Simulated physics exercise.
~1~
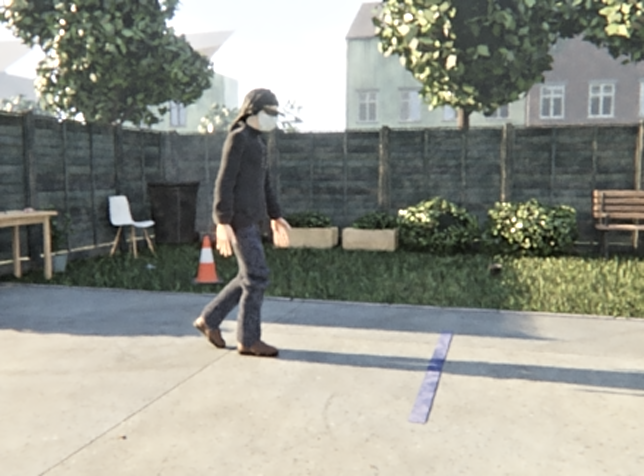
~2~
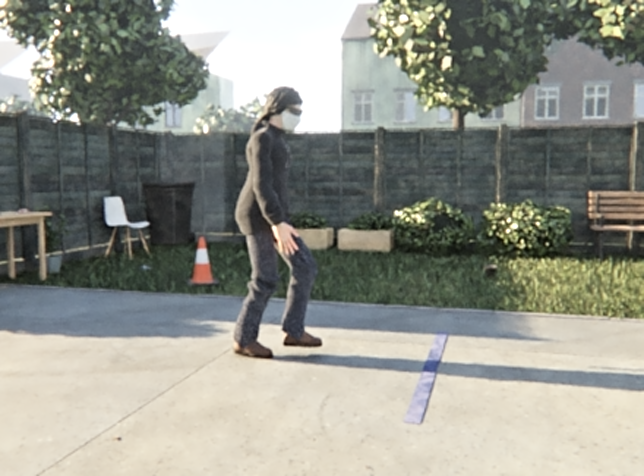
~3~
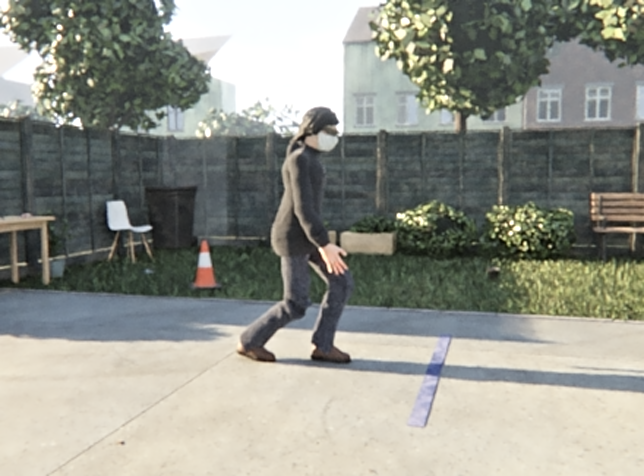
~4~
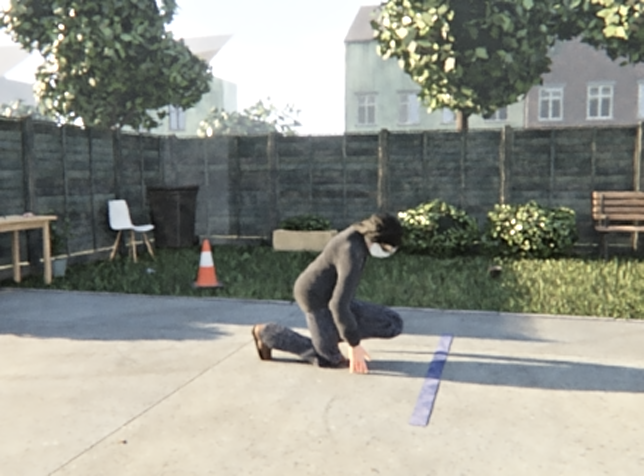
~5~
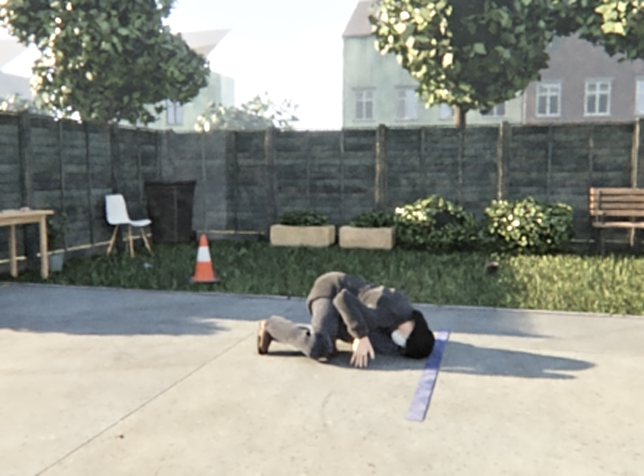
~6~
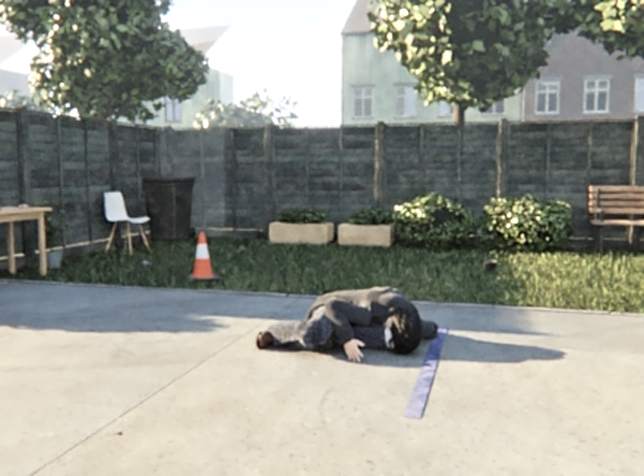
The clip shows a masked person in dark clothes walking right across a paved yard toward a blue strip, then dropping to the knees, pitching forward onto the hands, and ending slumped low on the ground with the head just short of the strip.
